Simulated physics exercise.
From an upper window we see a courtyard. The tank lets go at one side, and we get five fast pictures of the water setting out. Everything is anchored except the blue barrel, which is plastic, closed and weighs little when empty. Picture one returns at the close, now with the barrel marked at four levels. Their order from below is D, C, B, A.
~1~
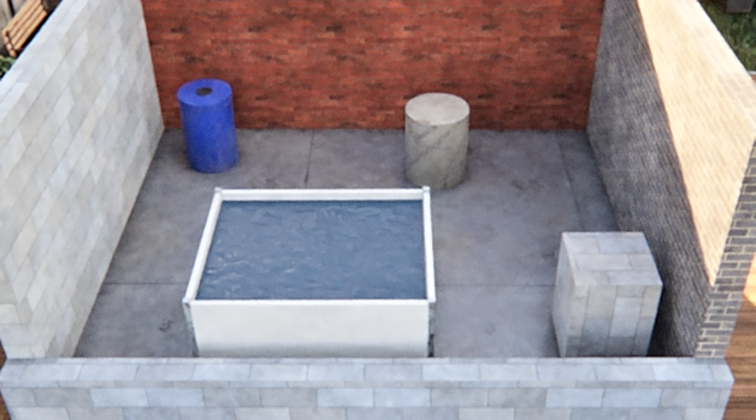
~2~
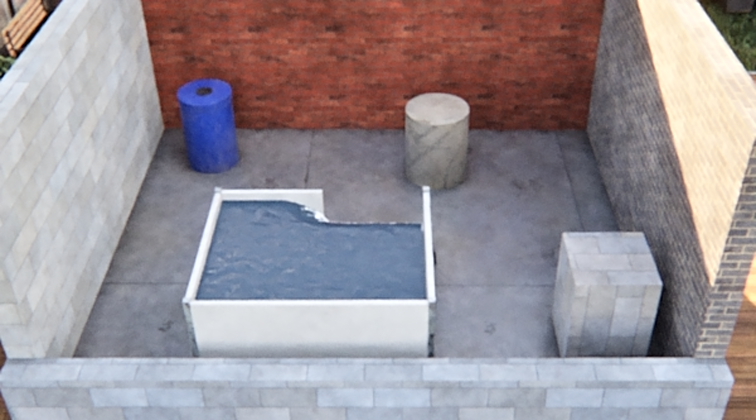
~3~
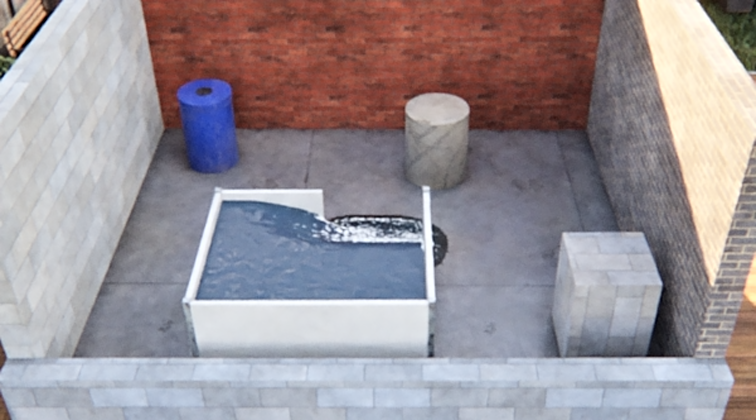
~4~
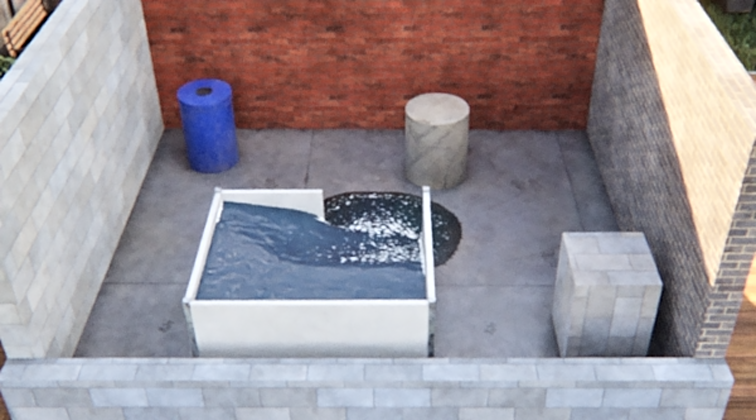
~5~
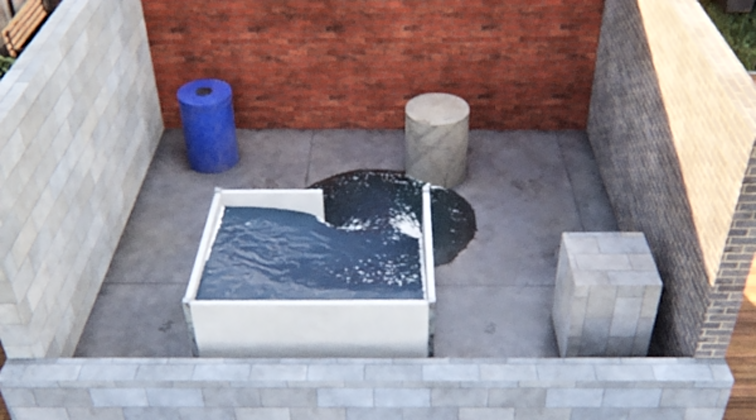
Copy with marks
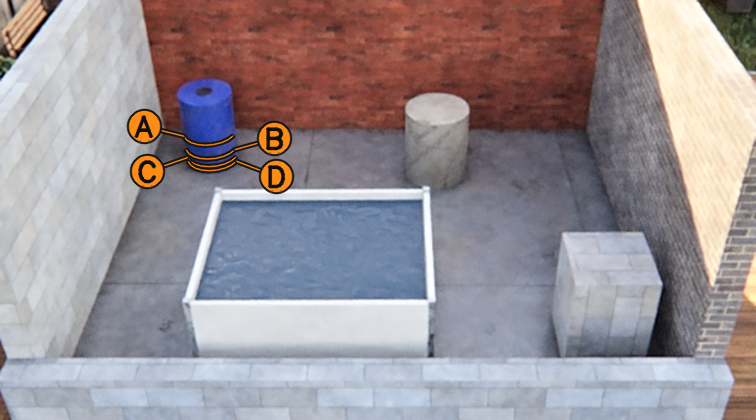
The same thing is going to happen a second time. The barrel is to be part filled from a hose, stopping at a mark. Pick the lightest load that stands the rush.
Level A just does it.
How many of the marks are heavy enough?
One of the four.
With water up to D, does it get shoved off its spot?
Yes, it does.
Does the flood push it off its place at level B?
Yes, it does.
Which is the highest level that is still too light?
That would be B.
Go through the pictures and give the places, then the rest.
Lid of the blue barrel at (204, 92); tank full, its middle at (317, 250), in the first frame.
Water covers 2 % of the ground, mostly out of sight from here, in the second frame.
Water covers 5 % of the ground, mostly out of sight from here, in the third frame.
Water covers 9 % of the ground, mostly out of sight from here, in the fourth frame.
Lid of the blue barrel at (204, 92); water covers 13 % of the ground, mostly out of sight from here, in the fifth frame.
In orange, A at (205, 145); B at (207, 159); C at (208, 166); D at (209, 170); from the bottom up D, C, B, A.
With A, it does not move.
With B, it is pushed about half its own width away.
With C, it is pushed about 3 times its own width away.
With D, it is pushed about 6 times its own width away.
